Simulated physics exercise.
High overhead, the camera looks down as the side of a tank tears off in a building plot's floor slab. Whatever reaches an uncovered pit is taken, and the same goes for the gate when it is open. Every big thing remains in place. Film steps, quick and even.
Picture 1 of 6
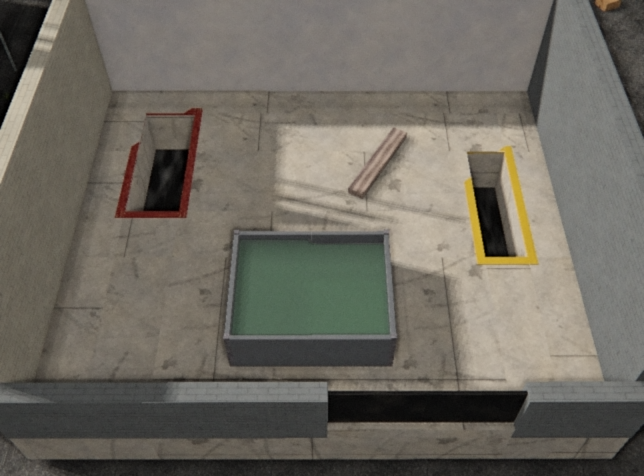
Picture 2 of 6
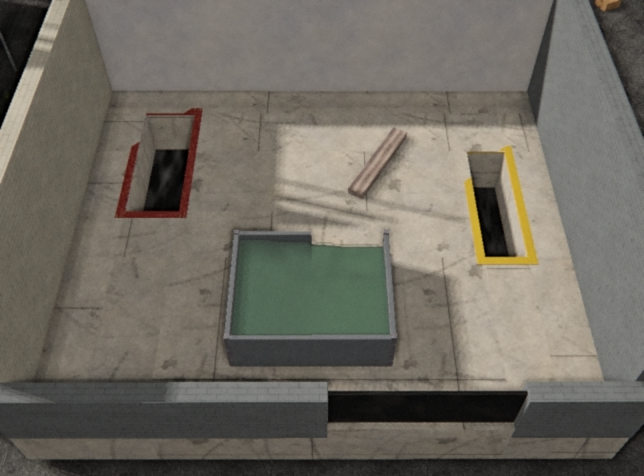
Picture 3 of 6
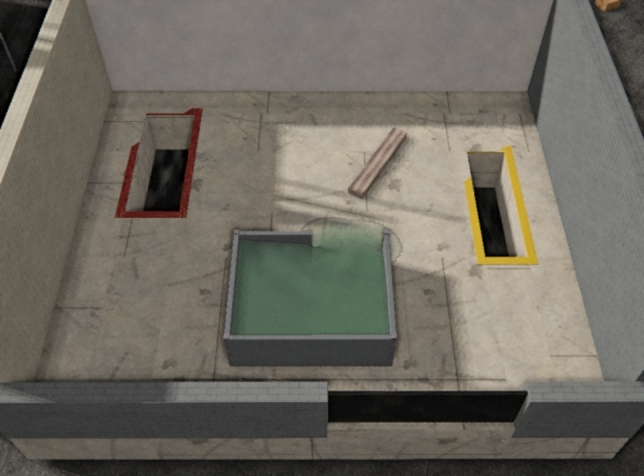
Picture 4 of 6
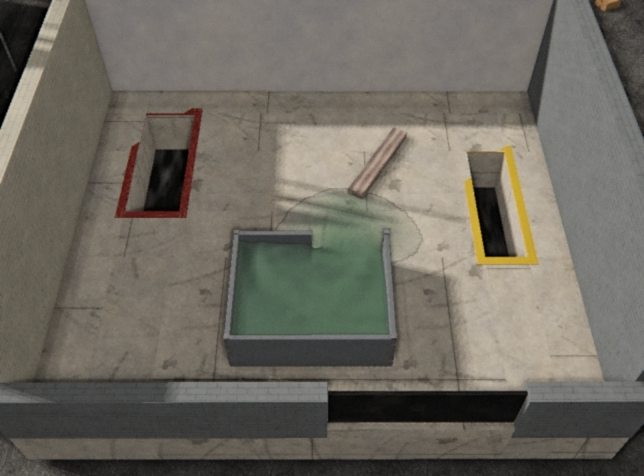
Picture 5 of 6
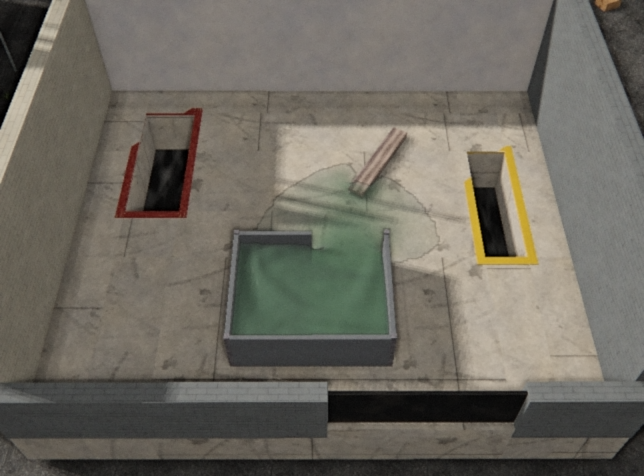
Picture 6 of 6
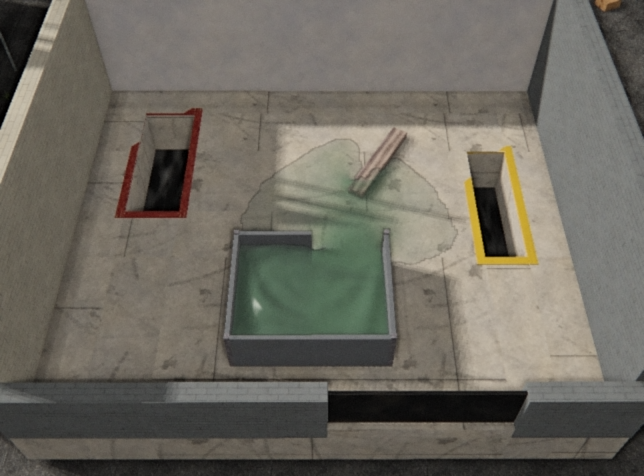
Green water pouring through a gap in the far side of an open grey tank, spreading across the slab around a plank.
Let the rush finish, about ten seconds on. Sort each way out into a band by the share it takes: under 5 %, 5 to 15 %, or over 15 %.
Shares: The gate takes under 5 %; the yellow pit takes over 15 %; the red pit takes over 15 %.
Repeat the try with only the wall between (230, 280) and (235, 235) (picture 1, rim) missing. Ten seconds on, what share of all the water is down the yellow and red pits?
Shares: Yellow at 2 percent, red at 35 percent.
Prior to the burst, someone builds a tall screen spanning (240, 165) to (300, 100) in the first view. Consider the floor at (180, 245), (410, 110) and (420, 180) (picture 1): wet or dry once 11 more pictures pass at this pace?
In turn: Free of water, flooded, wet.
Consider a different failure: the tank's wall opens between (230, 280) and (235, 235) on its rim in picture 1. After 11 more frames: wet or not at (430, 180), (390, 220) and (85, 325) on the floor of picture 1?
Well, the first is missed by the spill, the next missed by the spill, the last hit by the spill.
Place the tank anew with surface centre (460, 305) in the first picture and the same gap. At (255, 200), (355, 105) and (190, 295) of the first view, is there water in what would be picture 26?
In order: Unflooded, then inundated, then unflooded.
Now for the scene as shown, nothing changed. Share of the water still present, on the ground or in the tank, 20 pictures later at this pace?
I'd put it at about 90 per cent.
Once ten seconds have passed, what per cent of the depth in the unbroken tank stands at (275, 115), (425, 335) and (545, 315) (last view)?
Some 4, 2 and 2 in a hundred.
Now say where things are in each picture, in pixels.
In the first frame, the open tank at (311, 286) is whole and still.
In the second frame, water pours out on the open tank's far side and has run to a hidden place.
In the third frame, the front is at (328, 222), out from the gap on the open tank's far side.
In the fourth frame, the front is at (328, 194), out from the gap on the open tank's far side.
In the fifth frame, water pours out on the open tank's far side and has run to (335, 171).
In the sixth frame, the front is at (335, 146), out from the gap on the open tank's far side.
A moment on, water covers 30 % of the floor; the gate 0 %, the yellow pit 0 %, the red pit 0 %.
Next, water covers 35 % of the floor; the gate 0 %, the yellow pit 4 %, the red pit 0 %.
Then, water covers 40 % of the floor; the gate 0 %, the yellow pit 7 %, the red pit 2 %.
Later, water covers 50 % of the floor; the gate 0 %, the yellow pit 18 %, the red pit 10 %.
In the end, water covers 60 % of the floor; the gate 0 %, the yellow pit 32 %, the red pit 18 %.
